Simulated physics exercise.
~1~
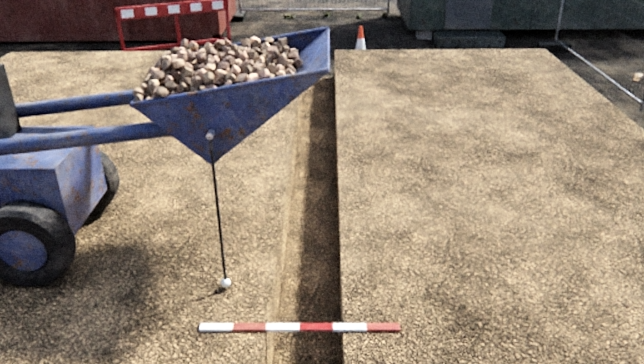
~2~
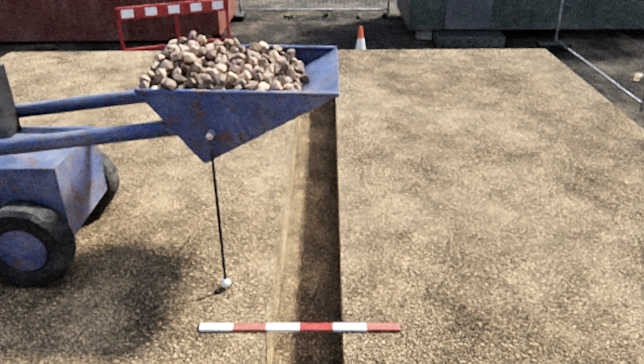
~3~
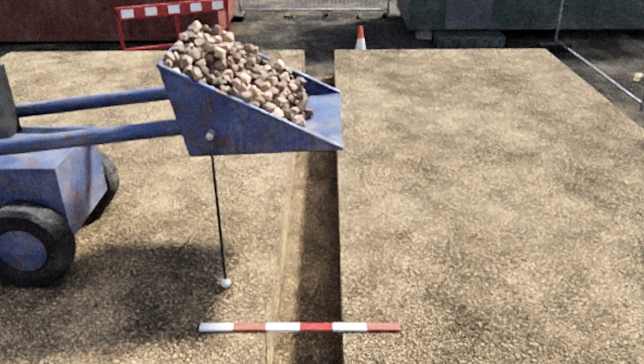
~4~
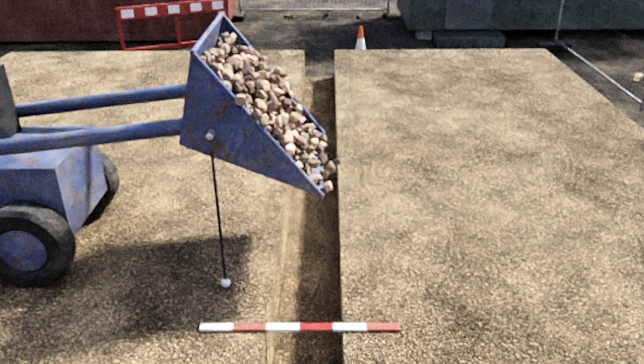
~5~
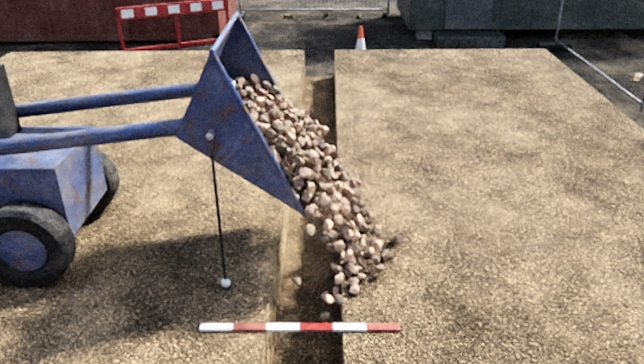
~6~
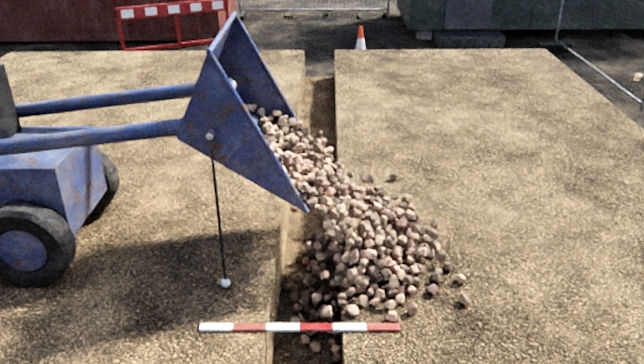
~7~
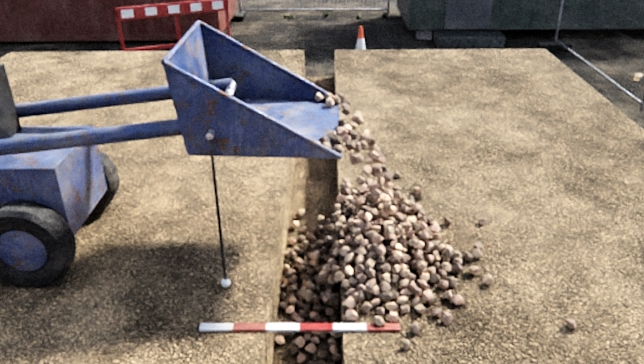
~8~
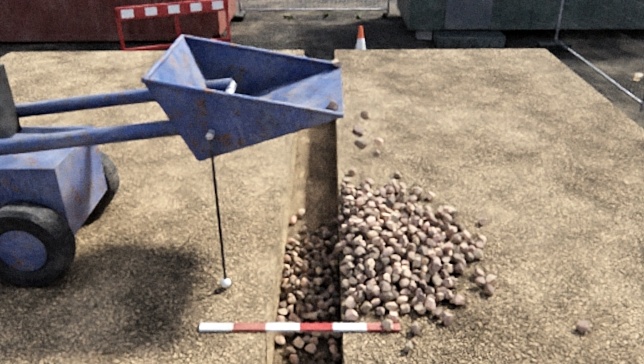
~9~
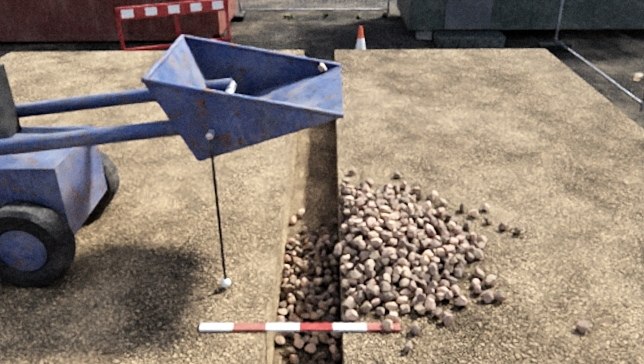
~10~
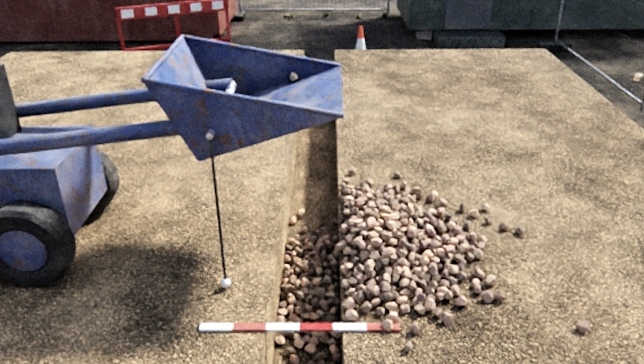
The clip opens on a blue loader holding a heaped bucket of brownish stones beside a narrow trench in gravelly ground, with a red and white staff lying across it. The bucket tips forward, and the stones slide toward its lower lip. They pour out in a thick stream, some dropping into the trench and many spilling onto the ground to its right. The bucket then tilts back as the last few stones fall from its edge. Finally it stays still, nearly empty, with stones in the trench and a larger heap beside it.
